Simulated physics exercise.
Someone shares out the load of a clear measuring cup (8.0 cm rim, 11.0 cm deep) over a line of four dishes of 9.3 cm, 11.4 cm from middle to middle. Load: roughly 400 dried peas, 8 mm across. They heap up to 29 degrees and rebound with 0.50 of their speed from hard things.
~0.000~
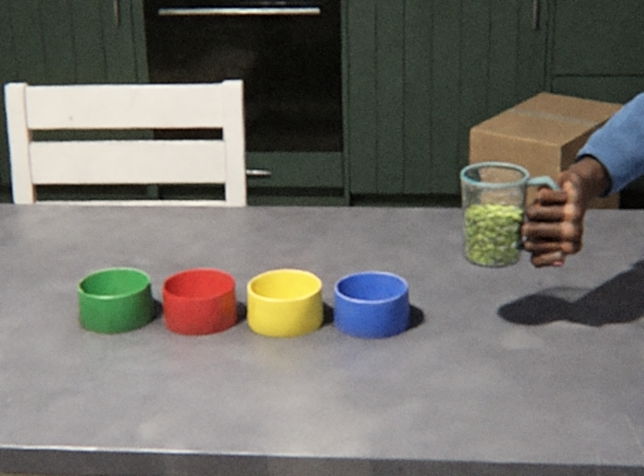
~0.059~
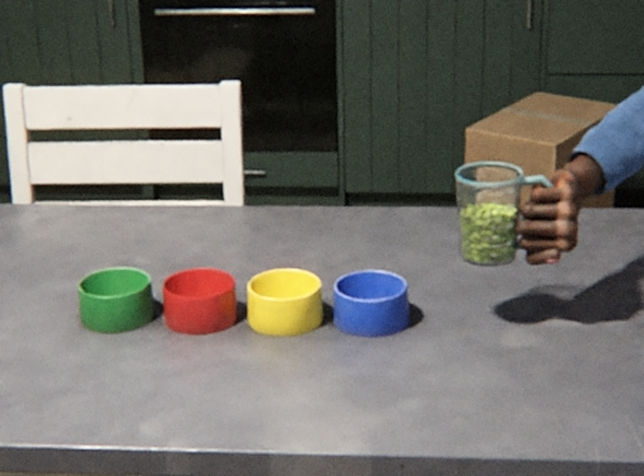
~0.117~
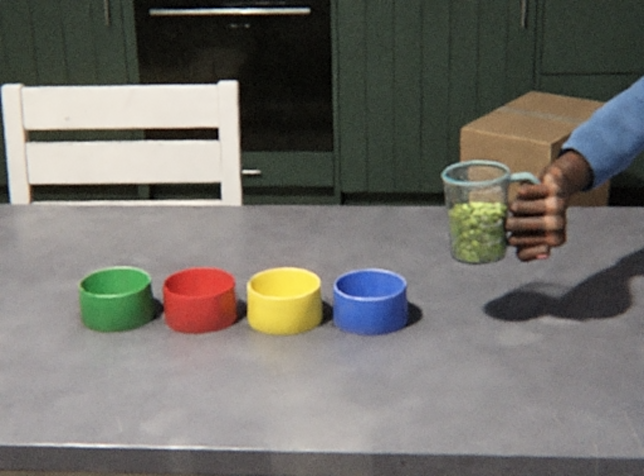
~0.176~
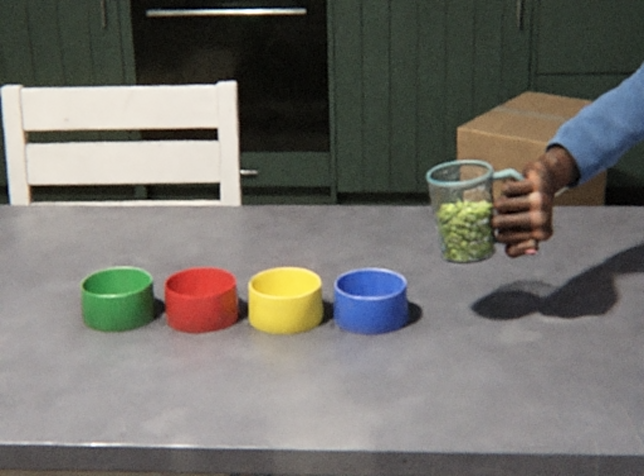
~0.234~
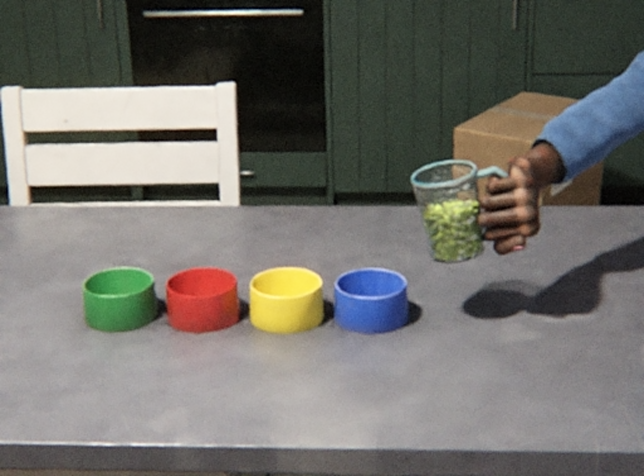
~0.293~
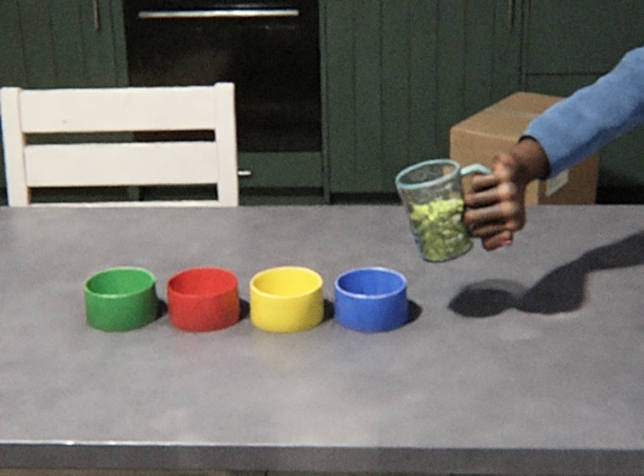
At the start, a hand holds a clear measuring cup of green peas upright at the right, above a grey table where green, red, yellow and blue dishes stand in a row. The hand then moves the cup a short way left, gradually tilting it leftward, while the dishes stay in place.
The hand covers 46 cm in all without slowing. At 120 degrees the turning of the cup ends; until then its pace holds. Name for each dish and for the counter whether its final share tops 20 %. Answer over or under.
Red under, blue under, green over, yellow under, counter over.
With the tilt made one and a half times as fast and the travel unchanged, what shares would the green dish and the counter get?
Green 70; counter 20.
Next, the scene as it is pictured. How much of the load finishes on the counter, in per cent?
Some 30 per cent.
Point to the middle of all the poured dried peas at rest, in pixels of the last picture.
Near (107, 305).
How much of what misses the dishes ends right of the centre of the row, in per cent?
About 0 per cent.
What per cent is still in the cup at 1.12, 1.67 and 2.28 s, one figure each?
In turn: 100, 100, 5.
After 1.12 s, tilt 63 degrees; cup holds 100 %.
Then, at 1.67 s, tilt 96 degrees; cup holds 100 %.
Then, at 2.28 s, tilt 120 degrees; cup holds 5 %, green 65 %.
By 3.0 s all is still; red 0 %, blue 0 %, green 70 %, yellow 0 %, counter 30 %.
